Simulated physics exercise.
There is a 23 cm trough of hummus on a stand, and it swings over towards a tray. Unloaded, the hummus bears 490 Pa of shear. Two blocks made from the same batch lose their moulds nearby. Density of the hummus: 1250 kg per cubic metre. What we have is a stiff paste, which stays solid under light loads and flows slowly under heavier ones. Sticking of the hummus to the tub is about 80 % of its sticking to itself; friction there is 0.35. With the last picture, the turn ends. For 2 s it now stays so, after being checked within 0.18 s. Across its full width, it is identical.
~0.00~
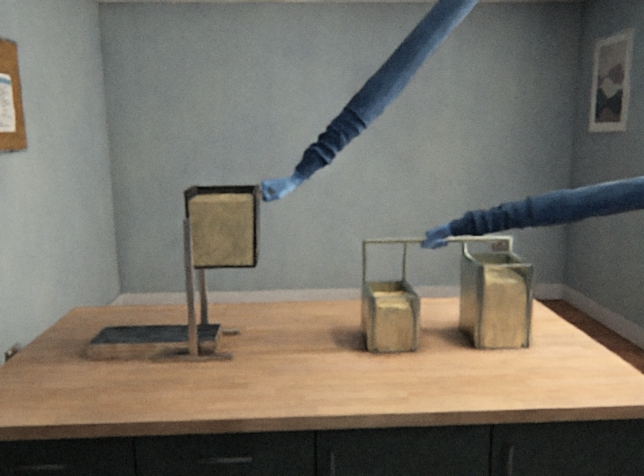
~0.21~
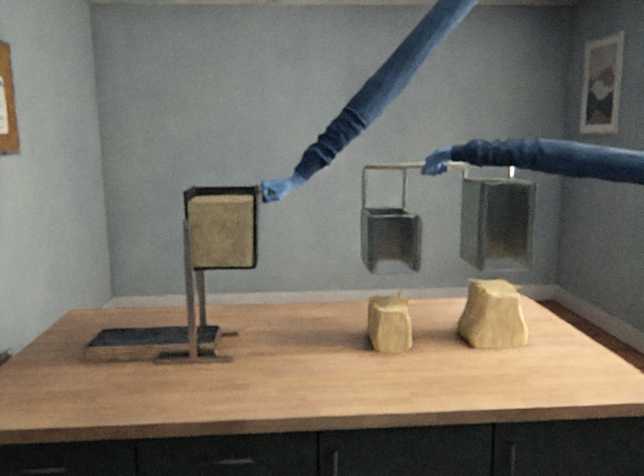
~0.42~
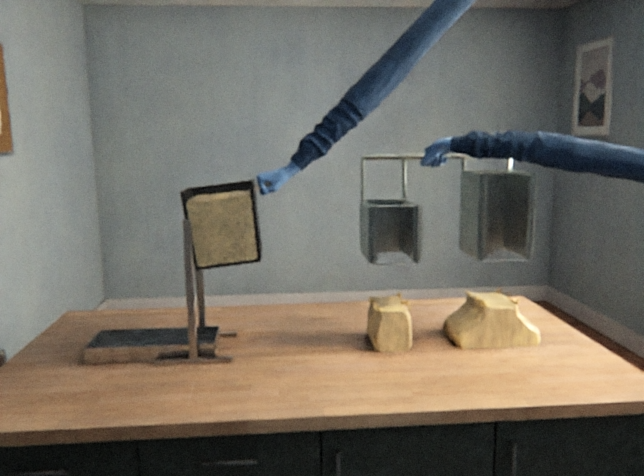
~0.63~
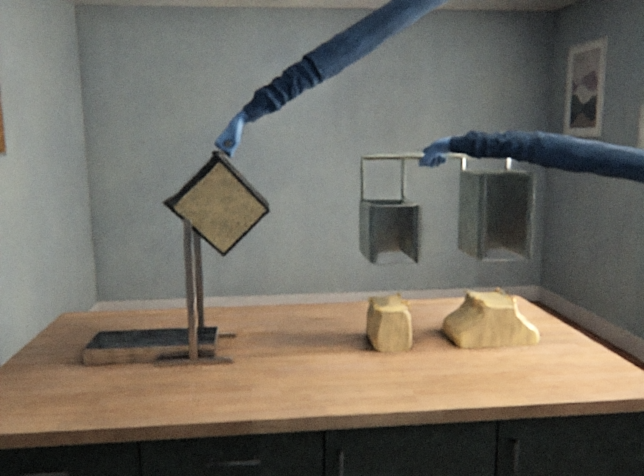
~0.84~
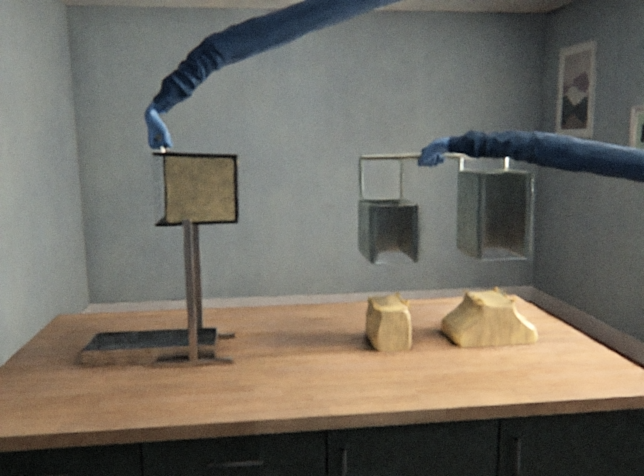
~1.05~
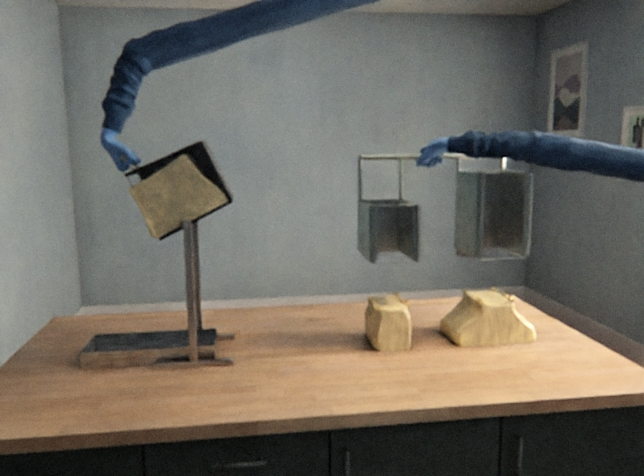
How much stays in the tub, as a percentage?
0 %.
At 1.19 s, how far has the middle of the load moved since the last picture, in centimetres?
Distance: About 11 cm.
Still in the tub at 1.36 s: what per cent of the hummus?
Some 14 per cent.
By 1.19 s, the tub is at 115 degrees and holds 54 %.
By 1.36 s, the tub is at 115 degrees and holds 15 %.
By 1.53 s, the tub is at 115 degrees and holds 0 %.
By 1.70 s, the tub is at 115 degrees and holds 0 %.
By 3.05 s, at the end, the tub is at 115 degrees and holds 0 %.
